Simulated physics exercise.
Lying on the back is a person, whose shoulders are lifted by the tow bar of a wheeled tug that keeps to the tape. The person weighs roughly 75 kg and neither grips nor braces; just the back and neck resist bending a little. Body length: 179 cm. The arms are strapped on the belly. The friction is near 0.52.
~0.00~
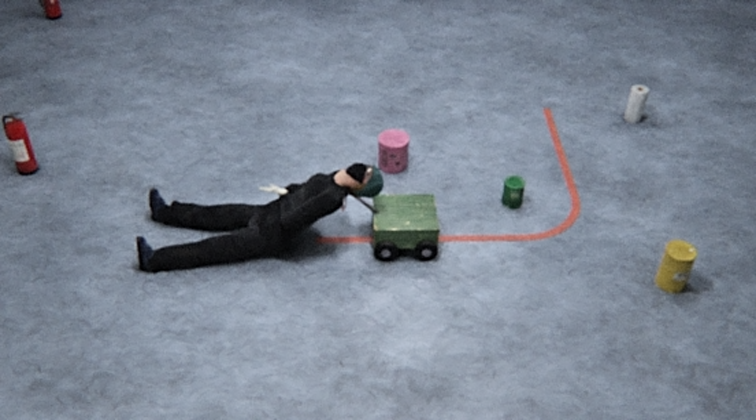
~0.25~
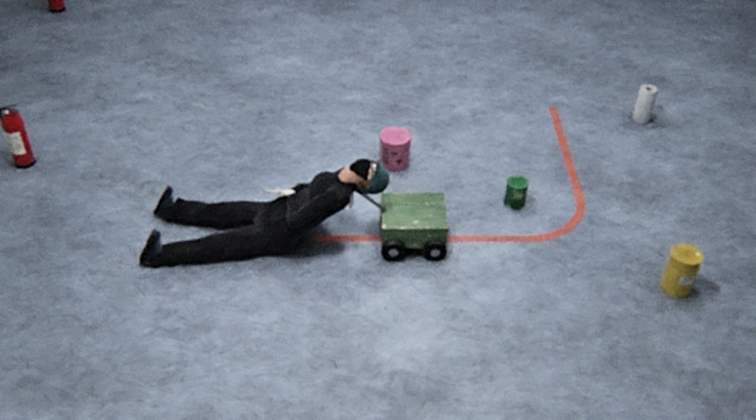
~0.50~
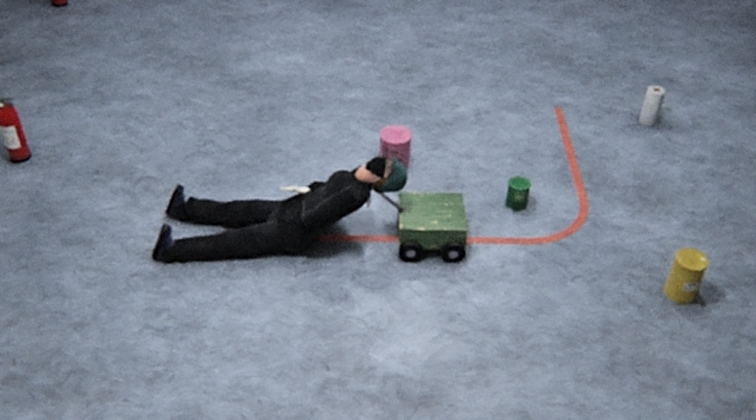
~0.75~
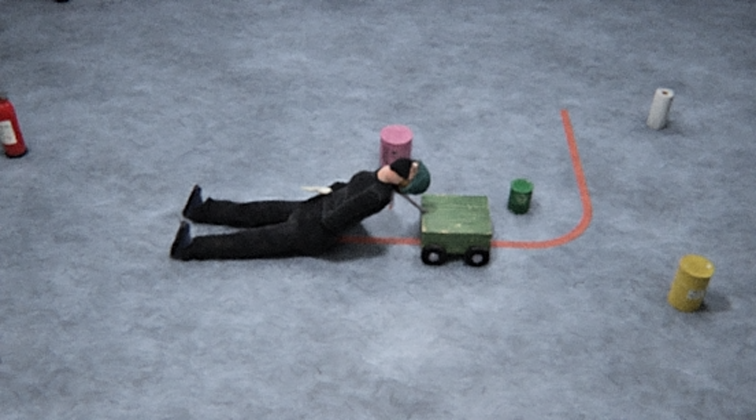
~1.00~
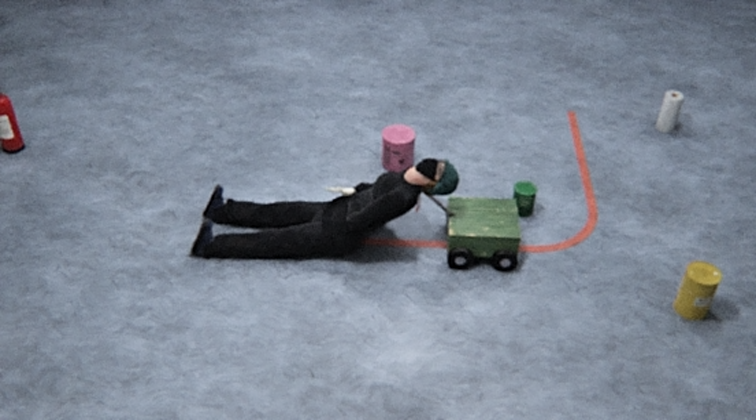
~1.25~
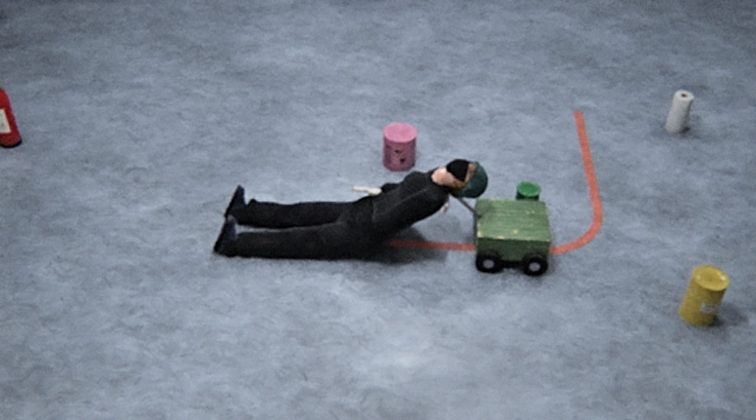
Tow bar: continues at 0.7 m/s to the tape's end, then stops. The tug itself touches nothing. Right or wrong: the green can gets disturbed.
Right.
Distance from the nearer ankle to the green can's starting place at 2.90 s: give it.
Roughly 90 cm.
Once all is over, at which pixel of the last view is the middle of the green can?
You'll find it around (528, 163) at the end.
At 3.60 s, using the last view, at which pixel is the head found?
(604, 106).
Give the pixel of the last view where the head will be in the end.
It comes to rest near pixel (589, 41).
After 2.20 s the green can is where it stood, near (527, 200) in the last picture's view; the nearer ankle is 124 cm from that spot.
After 2.90 s the green can is 3 cm from where it stood, near (530, 199) in the last picture's view; the nearer ankle is 87 cm from that spot.
After 3.60 s the green can is 9 cm from where it stood, near (532, 193) in the last picture's view; the nearer ankle is 58 cm from that spot.
After 4.30 s the green can is 30 cm from where it stood, near (530, 174) in the last picture's view; the nearer ankle is 28 cm from that spot.
By 5.2 s, green can gets knocked; white post stays put; yellow bin stays put; pink bucket stays put.
